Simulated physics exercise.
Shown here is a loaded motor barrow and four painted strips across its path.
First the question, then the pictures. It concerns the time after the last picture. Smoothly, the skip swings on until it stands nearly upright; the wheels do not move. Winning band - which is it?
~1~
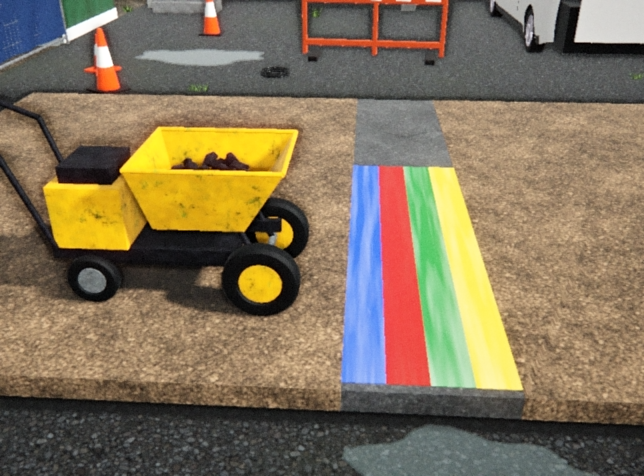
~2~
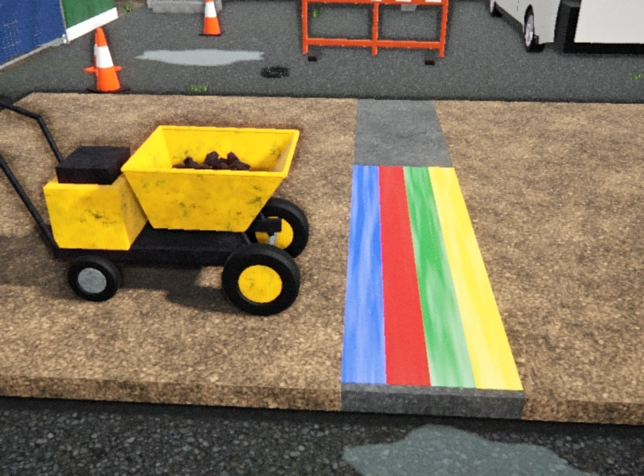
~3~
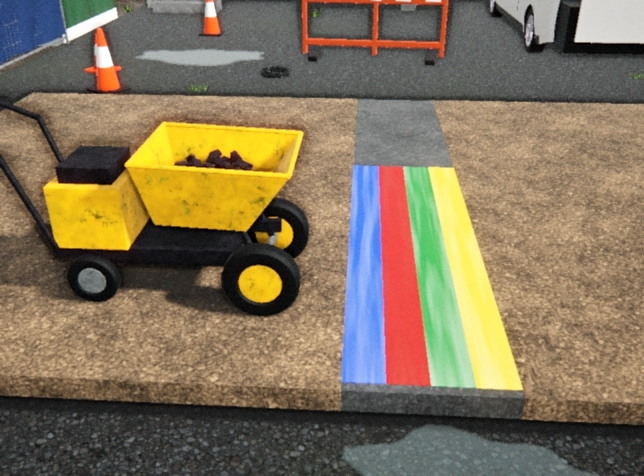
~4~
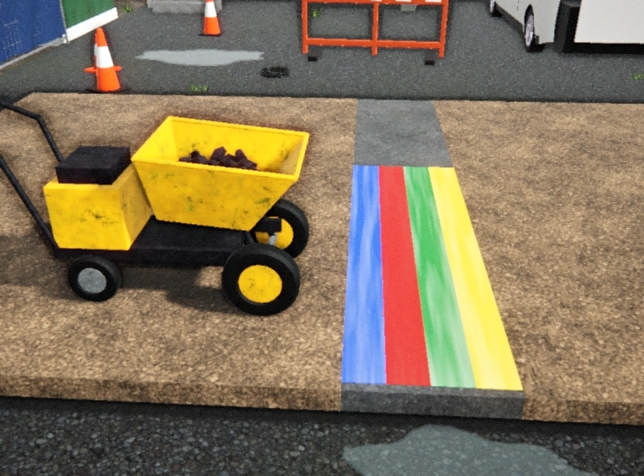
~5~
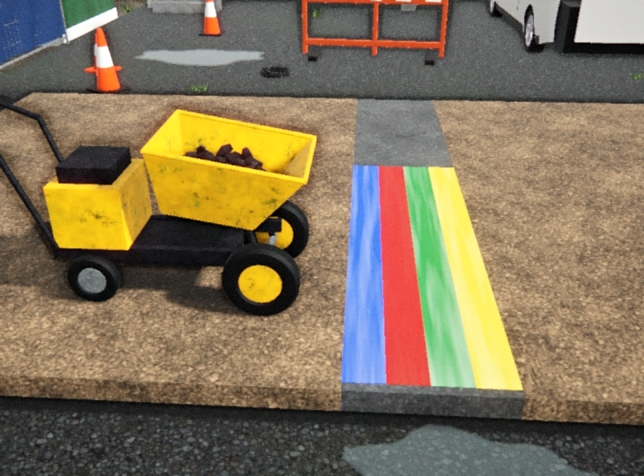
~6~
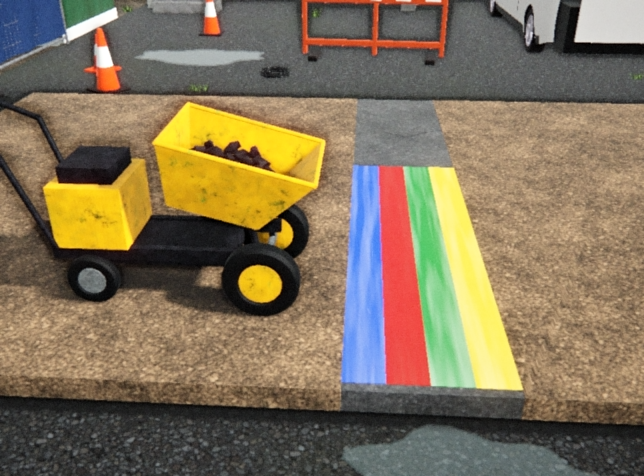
Winning band: The red one.
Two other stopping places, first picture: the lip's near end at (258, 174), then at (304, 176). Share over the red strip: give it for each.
That works out to 30 per cent for the first position and 30 per cent for the second.
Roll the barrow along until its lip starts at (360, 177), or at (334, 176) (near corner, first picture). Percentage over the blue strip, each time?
About 0 % and about 0 %.
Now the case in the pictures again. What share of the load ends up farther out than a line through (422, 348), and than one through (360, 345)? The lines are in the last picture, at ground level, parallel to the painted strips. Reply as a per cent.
Roughly 40 per cent, then roughly 80 per cent.
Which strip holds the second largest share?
Green.
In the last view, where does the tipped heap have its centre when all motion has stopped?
Resting centre, last picture - approx. (419, 283).
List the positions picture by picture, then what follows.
In the first frame, lip of the skip at (282, 175), level; top of the load at (221, 181), lumps of coal; blue strip at (364, 341); red strip at (405, 343); green strip at (447, 344); yellow strip at (489, 346).
In the second frame, lip of the skip at (284, 175), level; top of the load at (221, 181).
In the third frame, lip of the skip at (288, 177), tipped barely; top of the load at (224, 180).
In the fourth frame, lip of the skip at (295, 179), tipped a little; top of the load at (211, 168).
In the fifth frame, lip of the skip at (304, 182), tipped a little; top of the load at (218, 165).
In the sixth frame, lip of the skip at (315, 187), tipped clearly; top of the load at (200, 168); blue strip at (364, 341); red strip at (405, 343); green strip at (447, 344); yellow strip at (489, 346).
Soon, skip tipped steeply; all in the skip.
A while on, skip tipped right over; nearly all in the skip; a small part over the red strip; a stray few over the green strip.
Towards the end, skip tipped right over; about a quarter in the skip; a stray few over the blue strip; about a third over the red strip; about a quarter over the green strip; a small part over the yellow strip; a small part off the paint.
Finally, skip tipped right over; a small part in the skip; a small part over the blue strip; about a third over the red strip; about a quarter over the green strip; a small part over the yellow strip; a small part off the paint.
